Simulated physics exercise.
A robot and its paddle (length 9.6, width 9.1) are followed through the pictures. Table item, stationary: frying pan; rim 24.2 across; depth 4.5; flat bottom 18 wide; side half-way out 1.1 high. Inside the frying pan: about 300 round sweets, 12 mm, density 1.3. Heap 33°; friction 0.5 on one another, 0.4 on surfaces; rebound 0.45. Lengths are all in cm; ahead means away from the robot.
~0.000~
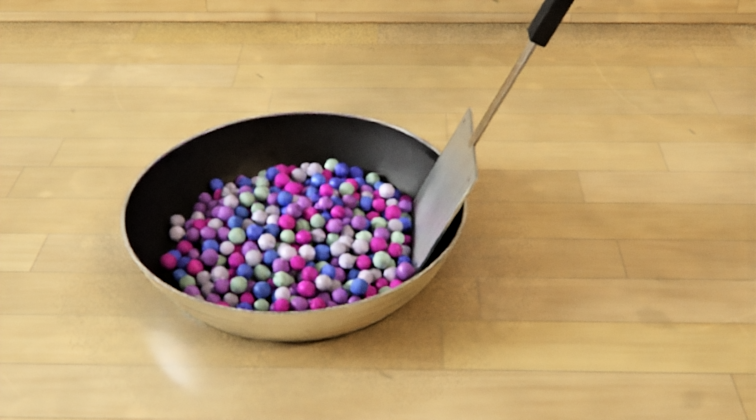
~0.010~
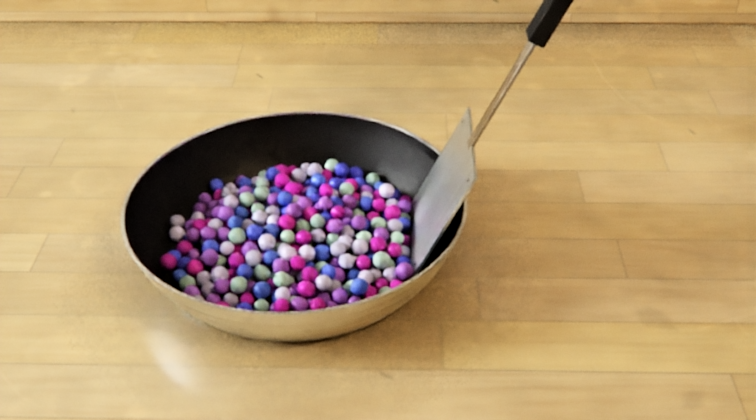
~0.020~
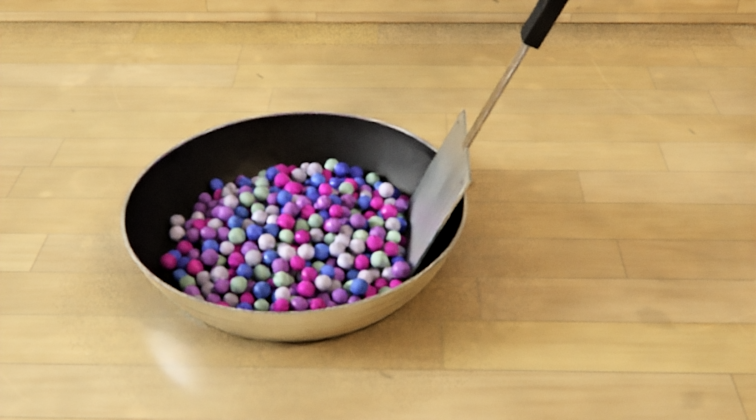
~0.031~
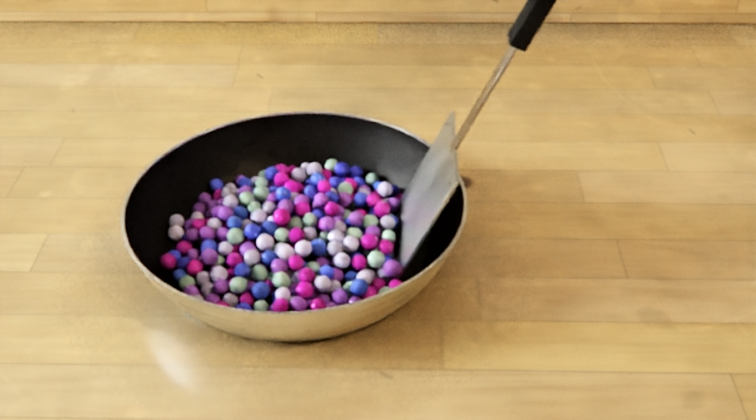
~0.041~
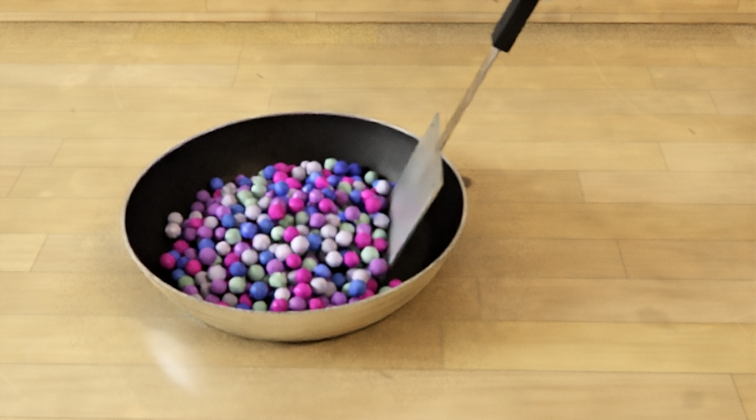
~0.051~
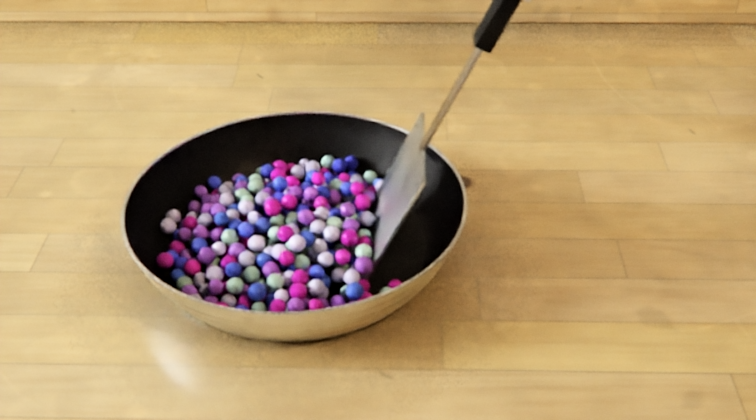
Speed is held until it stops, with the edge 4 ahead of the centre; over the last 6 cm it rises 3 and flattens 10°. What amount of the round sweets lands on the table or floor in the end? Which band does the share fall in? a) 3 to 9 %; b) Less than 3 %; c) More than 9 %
Option a: 3 to 9 %.
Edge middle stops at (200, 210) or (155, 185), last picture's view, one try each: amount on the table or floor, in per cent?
Around 15 per cent for the first try and 35 per cent for the second.
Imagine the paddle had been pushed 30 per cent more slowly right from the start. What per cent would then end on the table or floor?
In that case some 0 per cent.
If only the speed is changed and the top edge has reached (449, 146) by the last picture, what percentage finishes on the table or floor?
Estimate: Close to 0 %.
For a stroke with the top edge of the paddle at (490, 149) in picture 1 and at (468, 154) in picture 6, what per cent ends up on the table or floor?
It comes to something like 0 %, give or take.
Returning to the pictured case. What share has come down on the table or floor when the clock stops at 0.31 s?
About 4 per cent.
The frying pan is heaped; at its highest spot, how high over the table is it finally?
It reaches around 5.0 cm.
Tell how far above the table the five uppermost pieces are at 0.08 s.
4 cm or so.
After 0.08 s, sloping 65°, highest piece 5 above the table; 302 in the frying pan.
After 0.10 s, sloping 61°, highest piece 6 above the table; 302 in the frying pan.
After 0.31 s, sloping 55°, highest piece 5 above the table; 287 in the frying pan, 13 on the table or floor, 2 on the blade or in flight.
After 1.36 s, sloping 55°, highest piece 5 above the table; 287 in the frying pan, 15 on the table or floor.
In the end, 287 in the frying pan, 15 on the table or floor. That is 5 % on the table or floor.
